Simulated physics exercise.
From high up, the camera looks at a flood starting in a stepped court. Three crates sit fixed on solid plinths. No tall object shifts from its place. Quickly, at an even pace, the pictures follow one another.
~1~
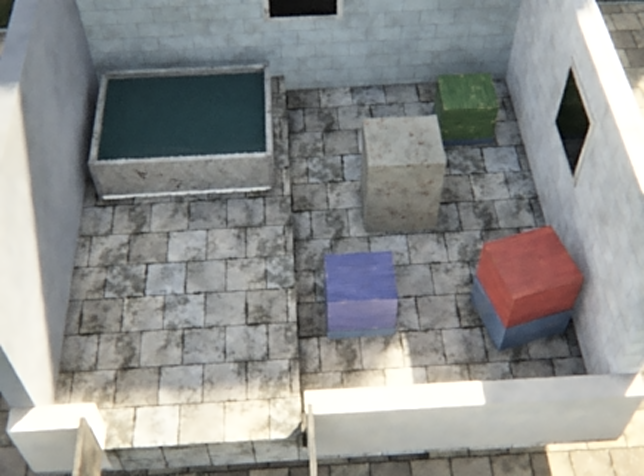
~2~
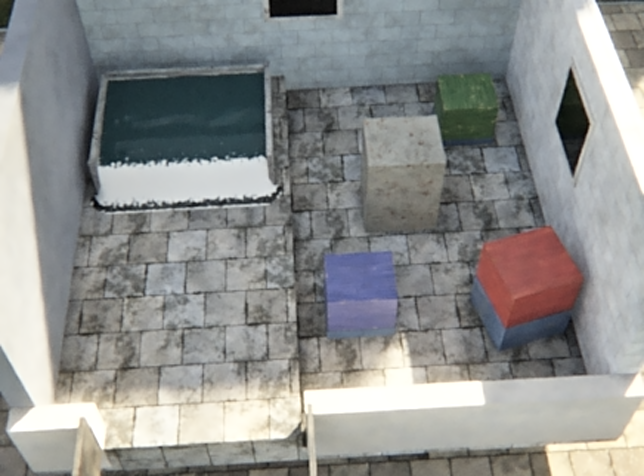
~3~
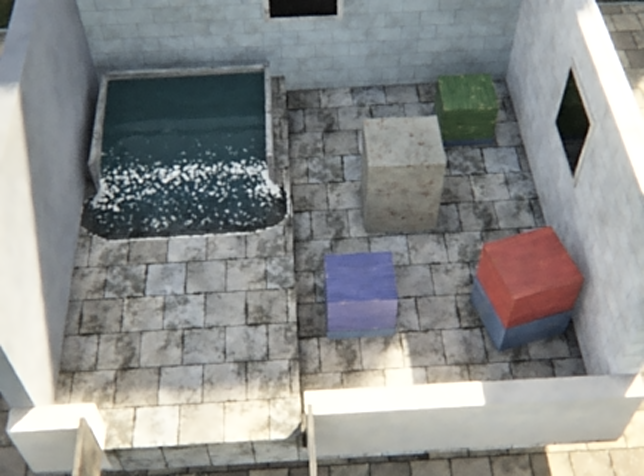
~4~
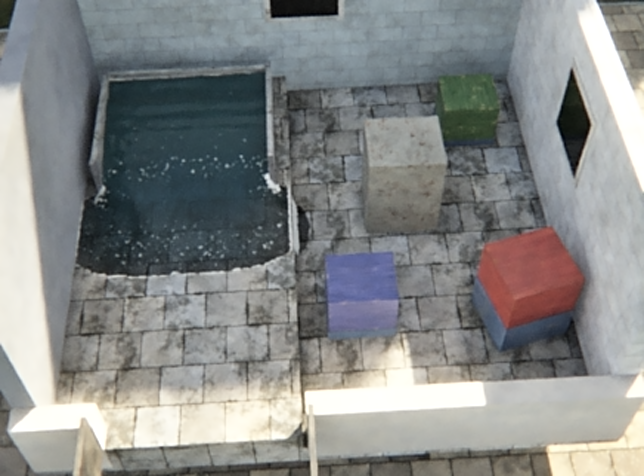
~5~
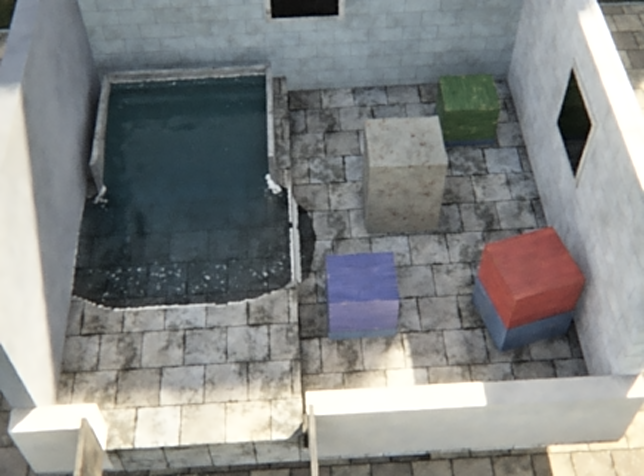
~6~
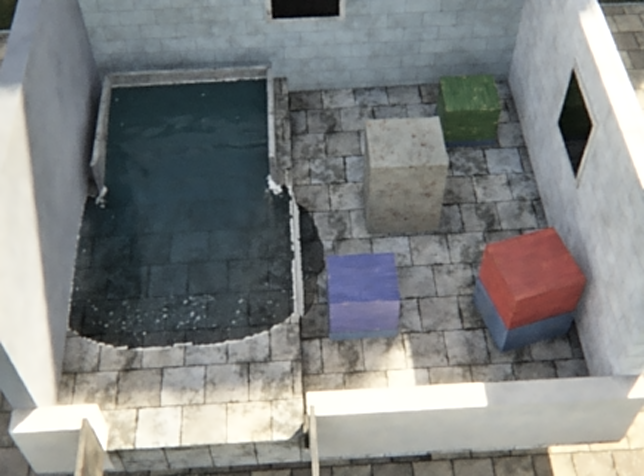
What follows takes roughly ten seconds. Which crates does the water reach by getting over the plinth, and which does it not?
As I see it, the green crate is protected by its plinth; the blue crate is protected by its plinth; the red crate is protected by its plinth.
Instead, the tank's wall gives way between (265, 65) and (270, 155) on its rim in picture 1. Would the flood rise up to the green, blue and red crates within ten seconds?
Then the green crate gets flooded, the blue crate gets flooded and the red crate is untouched.
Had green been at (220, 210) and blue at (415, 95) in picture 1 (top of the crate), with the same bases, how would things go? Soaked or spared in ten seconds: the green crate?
The green crate gets flooded.
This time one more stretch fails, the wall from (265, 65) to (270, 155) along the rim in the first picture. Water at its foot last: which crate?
That would be the crate marked red.
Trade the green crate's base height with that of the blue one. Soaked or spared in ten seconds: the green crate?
The green crate is not reached.
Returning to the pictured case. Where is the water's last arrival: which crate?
Last of all: The one in green.
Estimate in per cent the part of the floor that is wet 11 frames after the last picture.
About 45 per cent.
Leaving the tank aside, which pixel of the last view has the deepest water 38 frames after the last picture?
Look near (527, 382).
A moment on, water covers 45 % of the floor; the green crate not reached, the blue crate water round its plinth, the red crate not reached.
Next, water covers 45 % of the floor; the green crate not reached, the blue crate water round its plinth, the red crate water round its plinth.
Then, water covers 60 % of the floor; the green crate not reached, the blue crate water round its plinth, the red crate water round its plinth.
Later, water covers 65 % of the floor; the green crate water round its plinth, the blue crate water round its plinth, the red crate water round its plinth.
In the end, water covers 85 % of the floor; the green crate stayed above the water, the blue crate stayed above the water, the red crate stayed above the water.
